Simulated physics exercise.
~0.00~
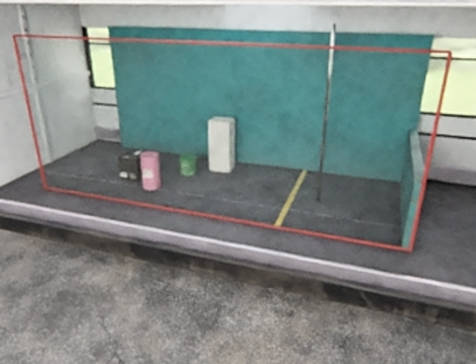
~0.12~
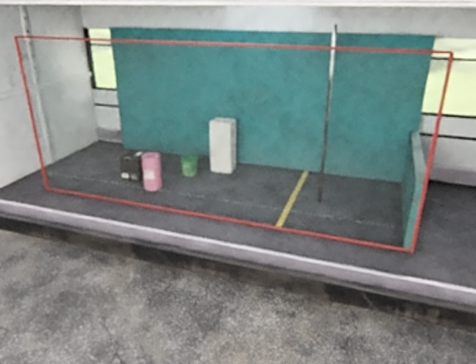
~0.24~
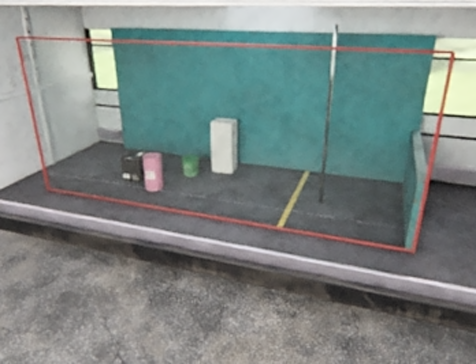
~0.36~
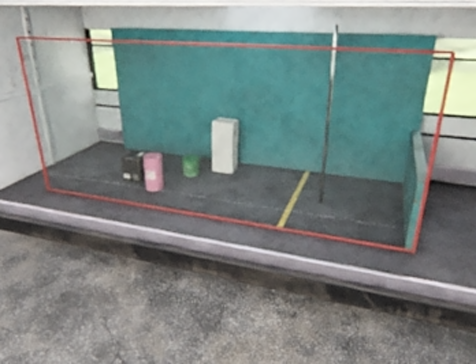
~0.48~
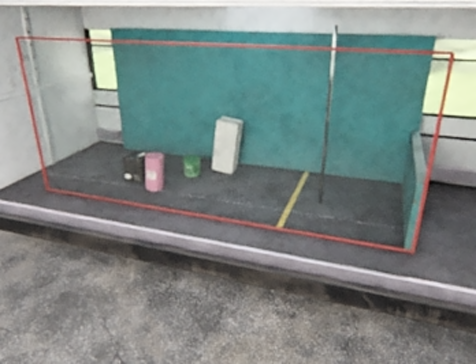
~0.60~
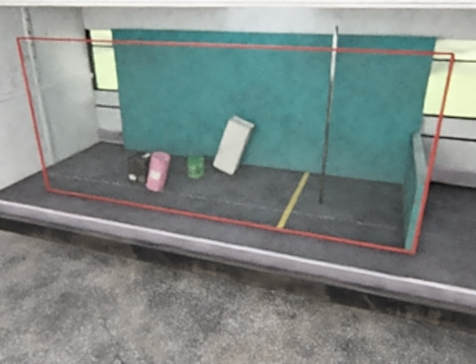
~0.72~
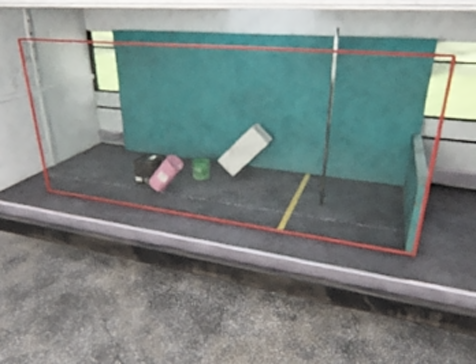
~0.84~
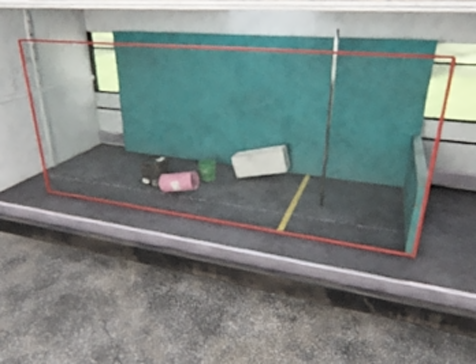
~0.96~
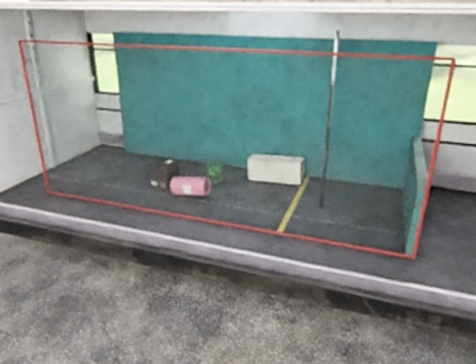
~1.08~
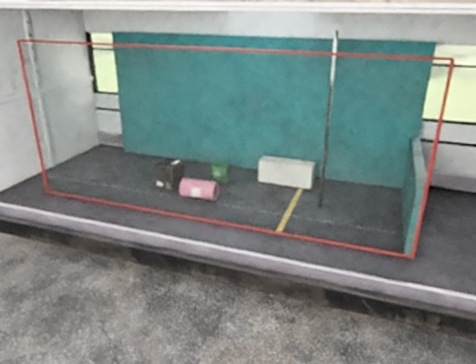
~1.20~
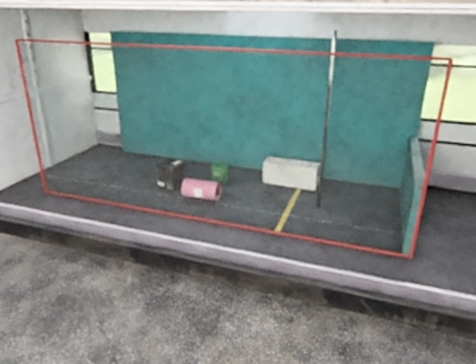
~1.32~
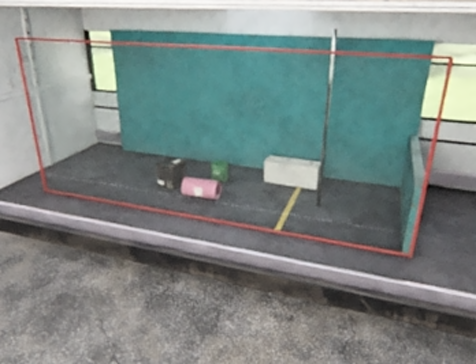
On a tram floor, a white box and pink drum topple right, slide, and stop.
